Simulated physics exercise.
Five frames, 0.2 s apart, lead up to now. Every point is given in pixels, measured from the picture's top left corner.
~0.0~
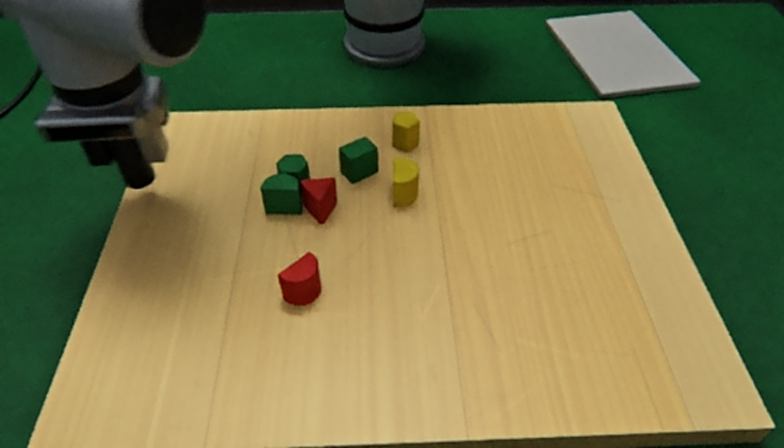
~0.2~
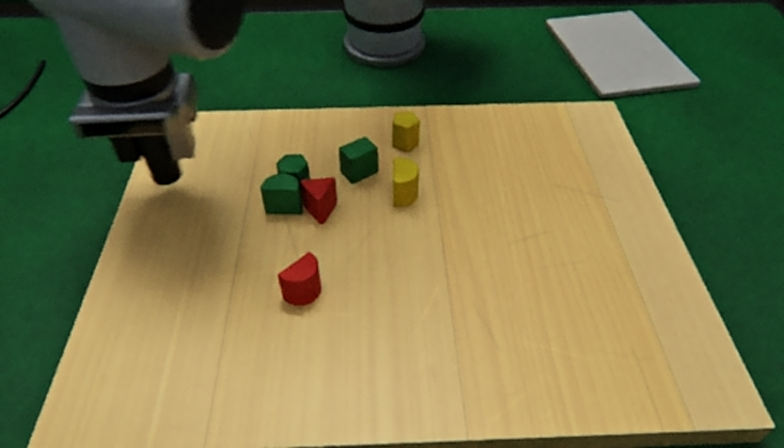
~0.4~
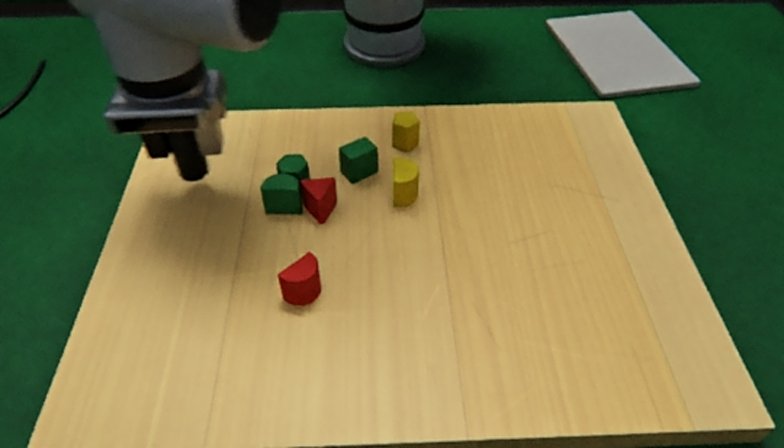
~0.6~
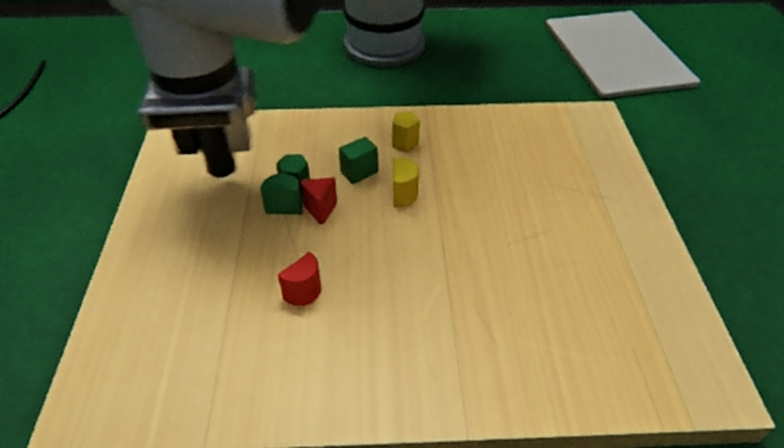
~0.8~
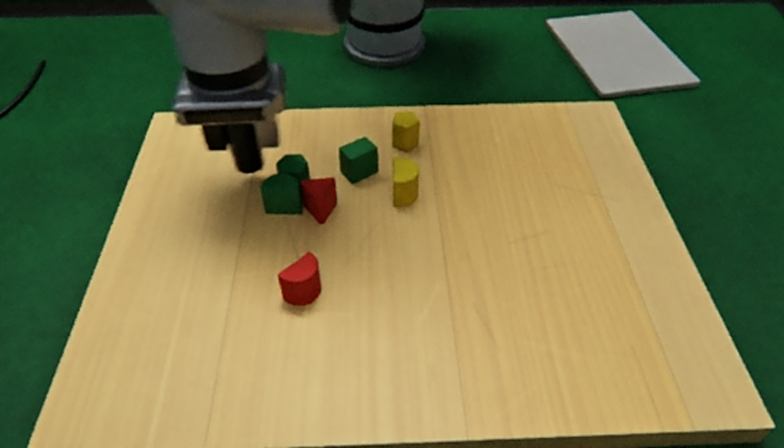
In the video, a robot arm with a dark rod moves steadily rightward above the left side of a wooden board, nearing a cluster of green and red blocks, while all the blocks, including two yellow ones, stay still.
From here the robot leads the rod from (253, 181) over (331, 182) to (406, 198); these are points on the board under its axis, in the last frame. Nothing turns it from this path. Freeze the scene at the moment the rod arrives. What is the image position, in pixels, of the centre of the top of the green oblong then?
The centre of its top face lies at (377, 144).
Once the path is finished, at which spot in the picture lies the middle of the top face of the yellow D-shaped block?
By then it is at (433, 176).
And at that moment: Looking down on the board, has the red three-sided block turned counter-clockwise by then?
Answer: No.
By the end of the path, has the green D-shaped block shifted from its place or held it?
That block is going to be left alone.
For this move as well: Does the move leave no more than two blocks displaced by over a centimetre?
No, it doesn't check out.
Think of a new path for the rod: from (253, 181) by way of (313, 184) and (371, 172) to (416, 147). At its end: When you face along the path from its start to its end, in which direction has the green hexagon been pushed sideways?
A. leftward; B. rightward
My answer is option B.
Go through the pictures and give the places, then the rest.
In the first frame, tip of the rod (141, 179), middles of tops, green D-shaped block (281, 182), green hexagon (292, 163), red three-sided block (318, 186), green oblong (358, 147), yellow D-shaped block (404, 169).
In the second frame, rod (167, 176), nothing pushed.
In the third frame, rod (195, 172), nothing pushed.
In the fourth frame, rod (222, 168), nothing pushed.
In the fifth frame, rod (250, 165), green D-shaped block (281, 182), green hexagon (292, 163), red three-sided block (318, 186), green oblong (358, 147), yellow D-shaped block (404, 169).
What follows on the original path. One third of the way, rod (303, 164); green hexagon (325, 167), turned 25° clockwise.
Two thirds of the way, rod (355, 170); green hexagon (362, 180), turned 95° clockwise; red three-sided block (322, 188), turned 25° clockwise; green oblong (375, 144), turned 30° anticlockwise.
At the end, rod (406, 182); green D-shaped block unmoved; green hexagon (371, 186), turned 140° clockwise; red three-sided block (322, 188), turned 25° clockwise; green oblong (377, 144), turned 35° anticlockwise; yellow D-shaped block (433, 176).
